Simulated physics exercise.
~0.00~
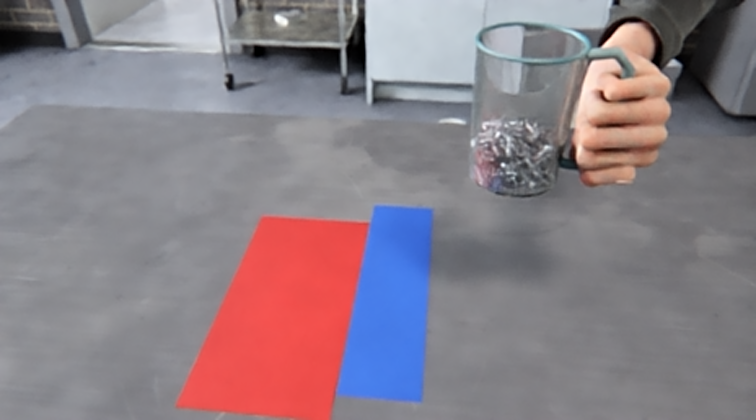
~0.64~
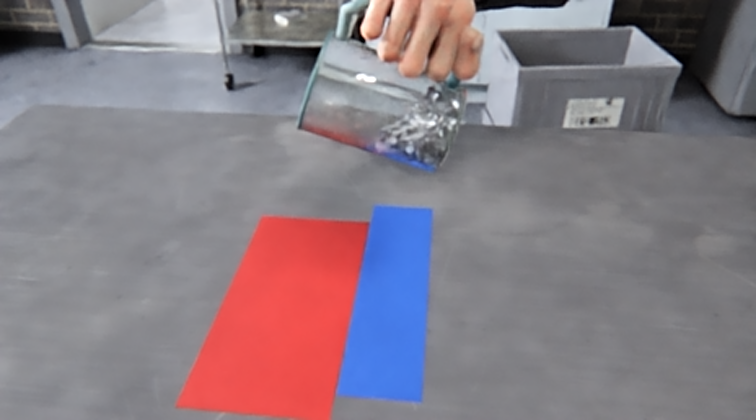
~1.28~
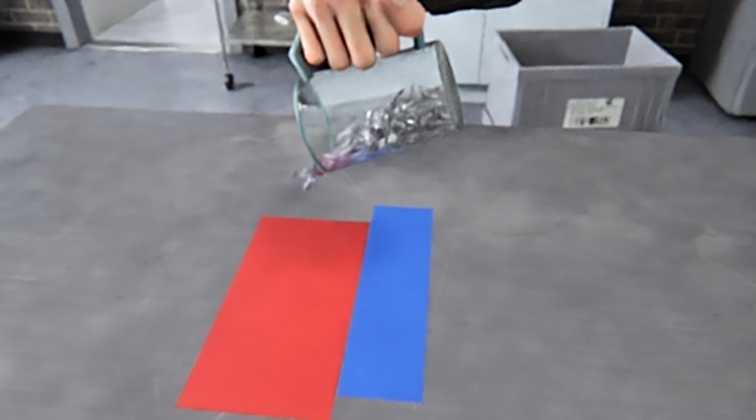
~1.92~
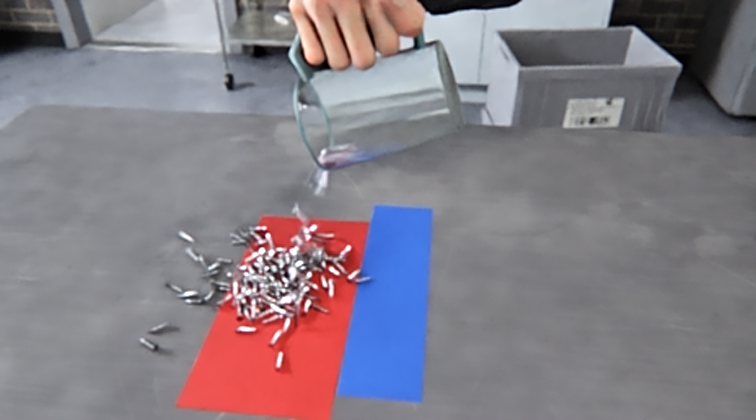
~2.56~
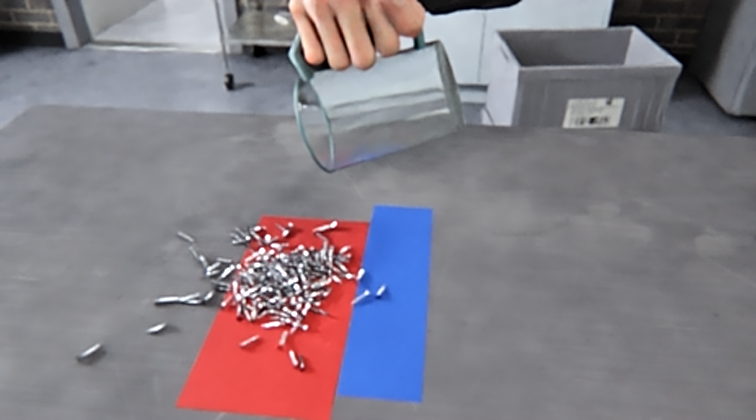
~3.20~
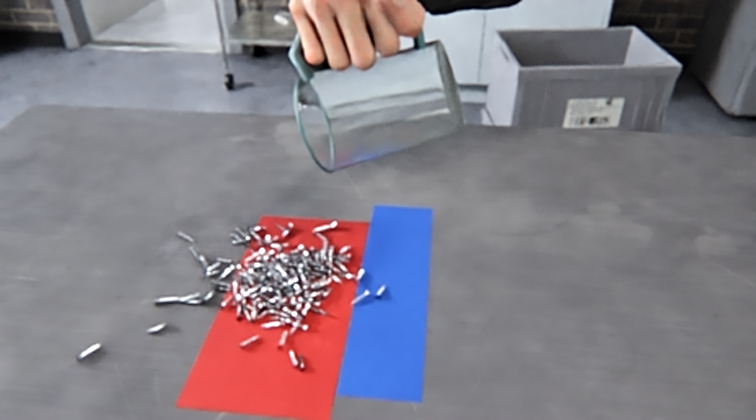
In a workshop-like room with a brick wall, a still camera looks down on a grey table where a wide red mat lies against a narrower blue mat on its right. A hand holds a clear cup of small silvery metal pieces upright above the table at the upper right. The hand brings the cup left and tips it onto its side, then tilts it further until its mouth points down to the left. The pieces pour out and pile up on the red mat. The cup ends empty, still held tilted, with most pieces heaped on the red mat, some scattered on the bare table to the left, and a couple by the blue mat's left side.
